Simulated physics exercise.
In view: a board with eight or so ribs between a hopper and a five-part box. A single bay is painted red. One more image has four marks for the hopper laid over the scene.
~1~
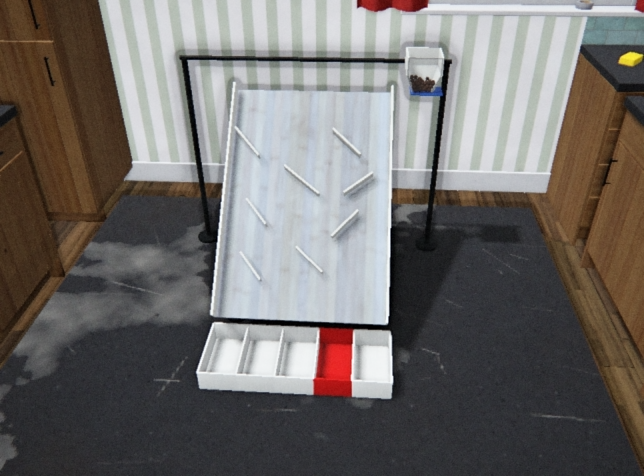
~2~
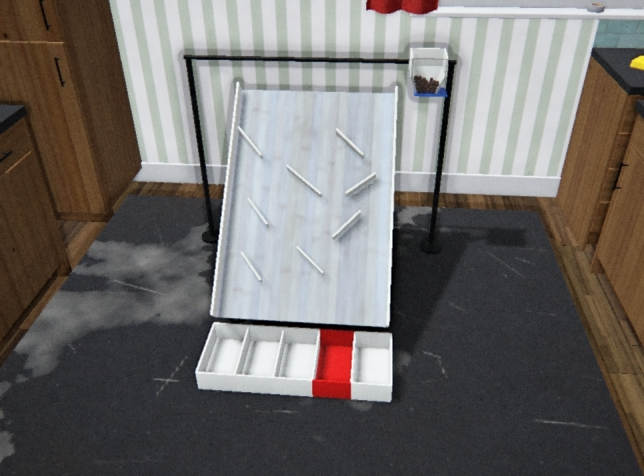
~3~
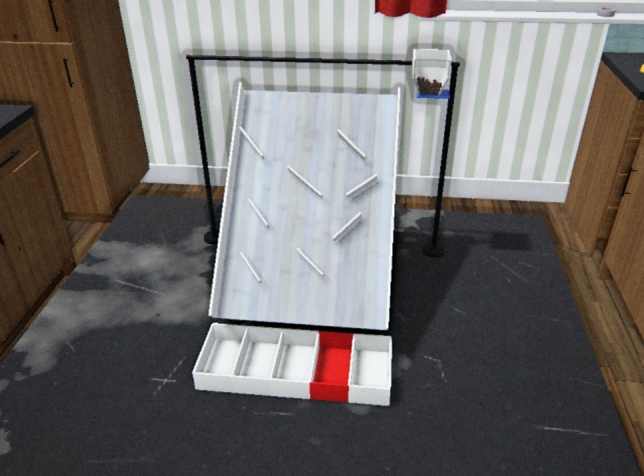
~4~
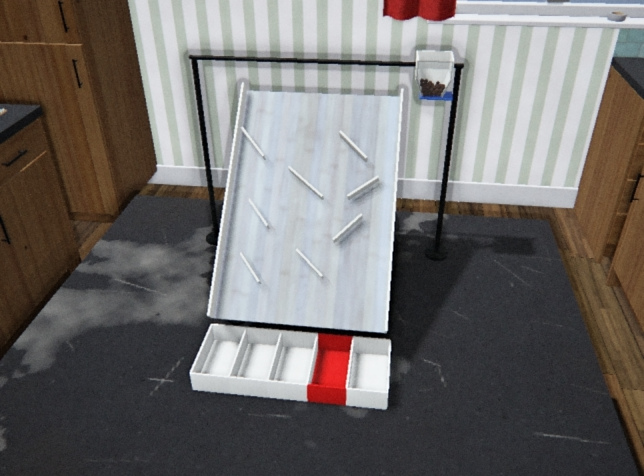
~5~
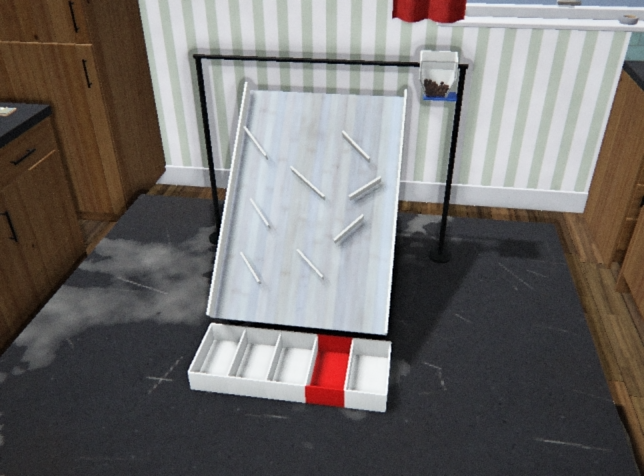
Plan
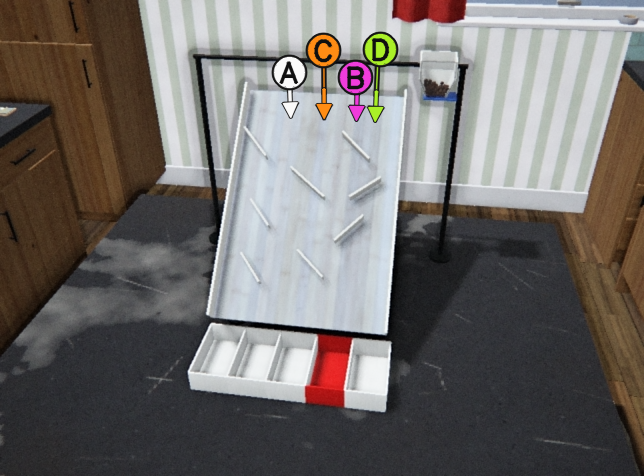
In a kitchen, a tilted board with slanted ribs stands between a raised clear container of dark pieces and a five-part white box with one red bay; the view shifts slightly while everything in the setup stays still.
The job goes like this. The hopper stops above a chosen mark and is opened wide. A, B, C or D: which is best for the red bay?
Best: C.
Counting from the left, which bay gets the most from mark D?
The fifth.
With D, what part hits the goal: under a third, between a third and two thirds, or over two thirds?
Under a third.
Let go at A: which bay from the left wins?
It is the third one.
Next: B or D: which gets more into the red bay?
Mark B.
On the marked copy, mark A meets the board at (290, 112); mark B meets the board at (356, 115); mark C meets the board at (324, 113); mark D meets the board at (375, 116).
With A, about a quarter in the red bay, about two thirds in other bays, a small part outside the box.
With B, about a third in the red bay, about two thirds in other bays.
With C, about two thirds in the red bay, about a quarter in other bays, a stray few outside the box.
With D, about a quarter in the red bay, most in other bays.
